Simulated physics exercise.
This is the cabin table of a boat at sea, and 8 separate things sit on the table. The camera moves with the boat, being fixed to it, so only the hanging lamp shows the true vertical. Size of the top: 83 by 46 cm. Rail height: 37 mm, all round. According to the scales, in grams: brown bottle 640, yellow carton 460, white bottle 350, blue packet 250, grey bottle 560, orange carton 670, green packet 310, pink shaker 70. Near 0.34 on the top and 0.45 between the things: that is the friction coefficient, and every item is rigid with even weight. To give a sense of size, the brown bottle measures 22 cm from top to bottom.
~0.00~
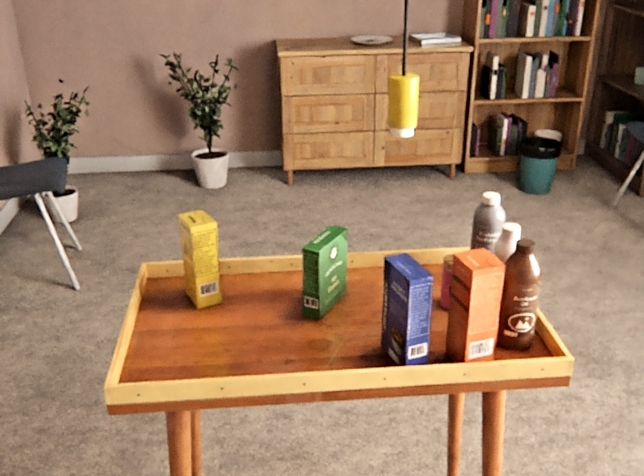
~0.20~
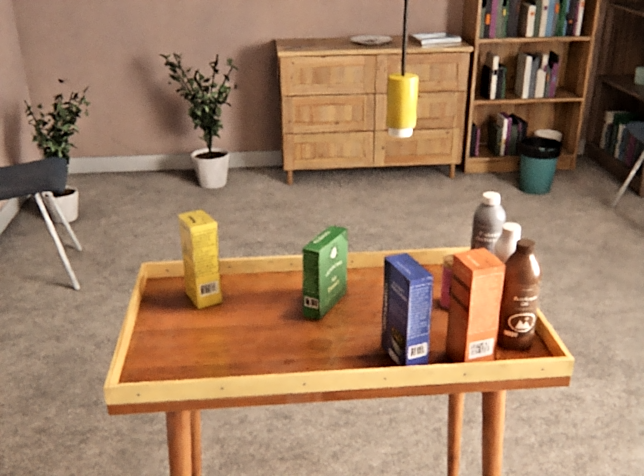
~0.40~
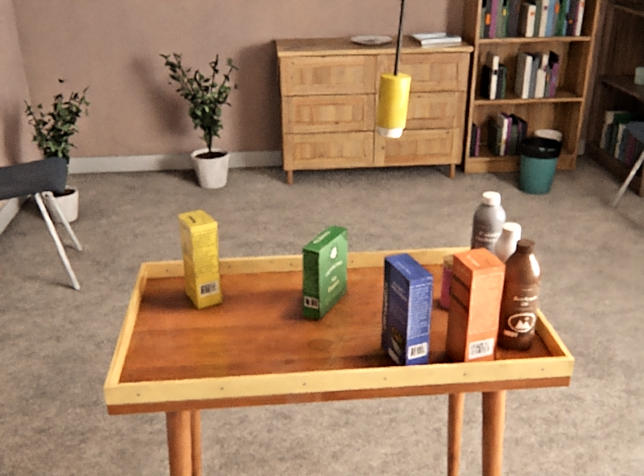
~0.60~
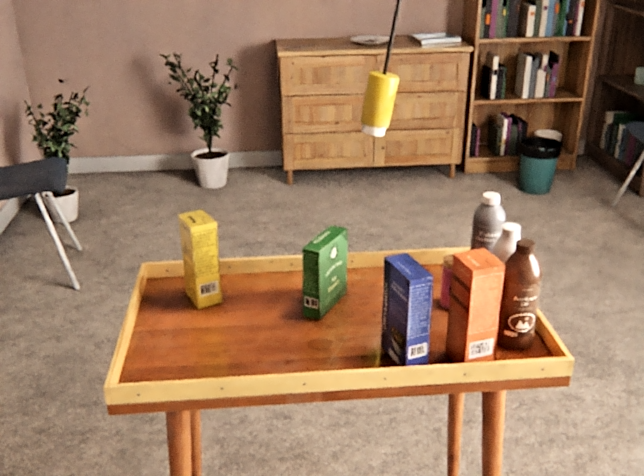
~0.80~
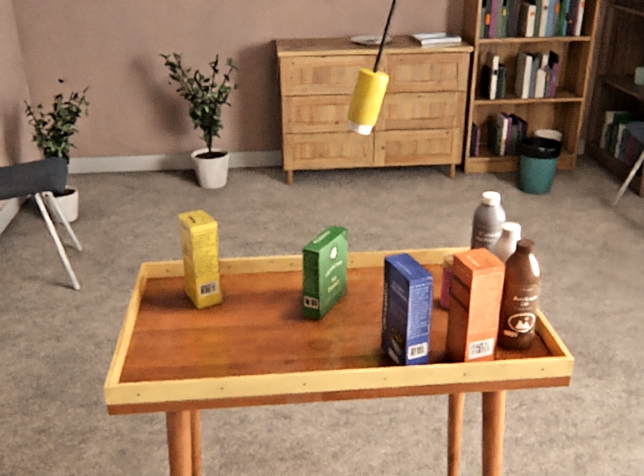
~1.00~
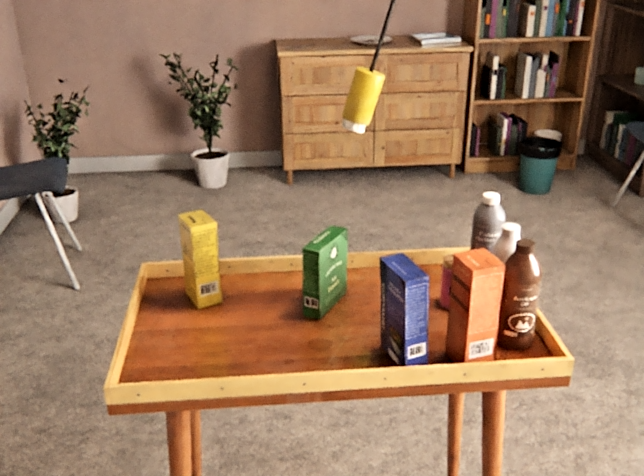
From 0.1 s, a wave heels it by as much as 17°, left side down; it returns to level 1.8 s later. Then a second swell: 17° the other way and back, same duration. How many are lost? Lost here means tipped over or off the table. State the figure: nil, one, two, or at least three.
The figure is one.
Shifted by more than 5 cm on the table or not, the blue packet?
The blue packet moves off its spot.
Around 1.30 s, floor tilted 13°, left side down; blue packet tipped 50° against what carries it.
Around 1.40 s, floor tilted 10°, left side down; blue packet on its side.
Around 1.60 s, floor tilted 4°, left side down; blue packet on its side.
Around 2.10 s, floor tilted 2°, right side down; blue packet on its side.
Finally (4.2 s), on their side or leaning hard on the table, blue packet; the other 7 still in place (within 5 cm). In the last view, brown bottle near (519, 293), yellow carton near (201, 259).
